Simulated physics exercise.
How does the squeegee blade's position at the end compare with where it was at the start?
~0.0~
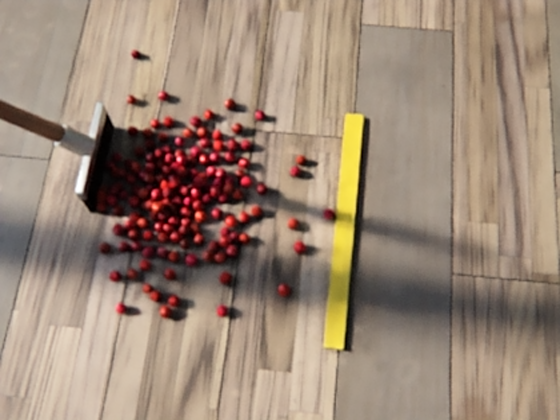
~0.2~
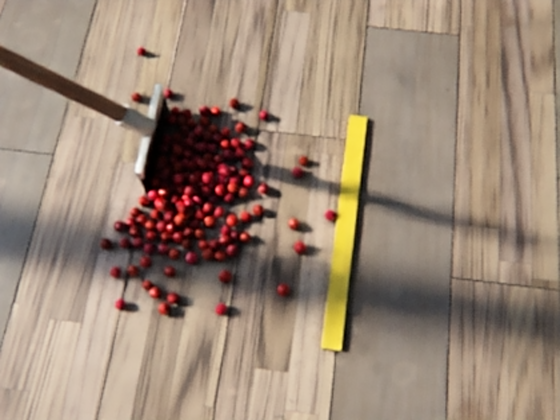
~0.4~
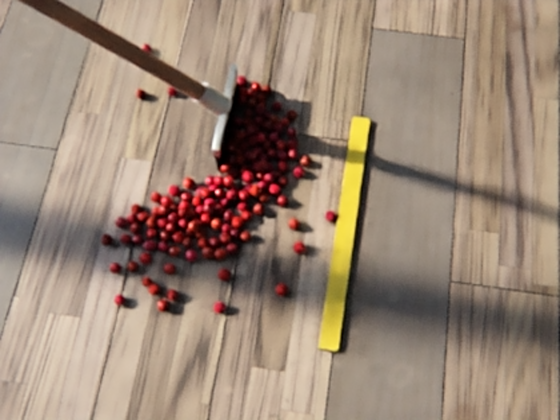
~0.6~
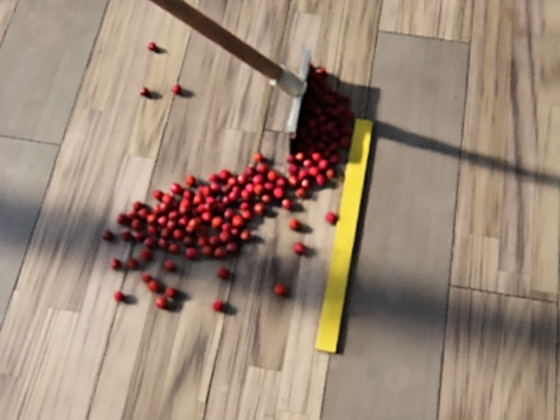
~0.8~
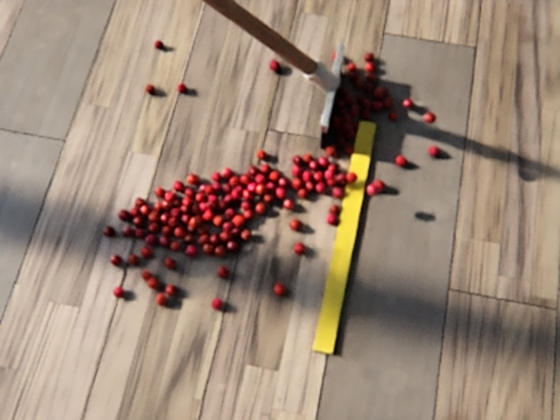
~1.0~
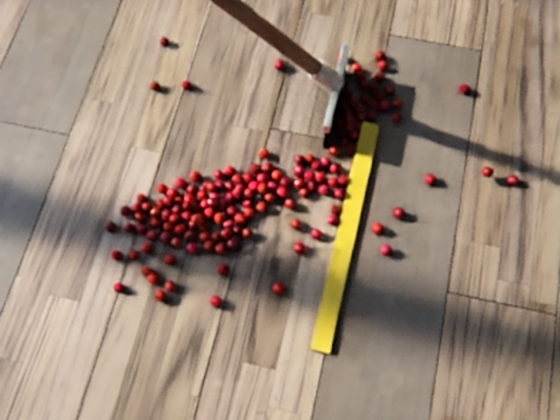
It started at the left edge of the spilt berries and ended farther right and a little higher, beside the top end of the yellow strip.
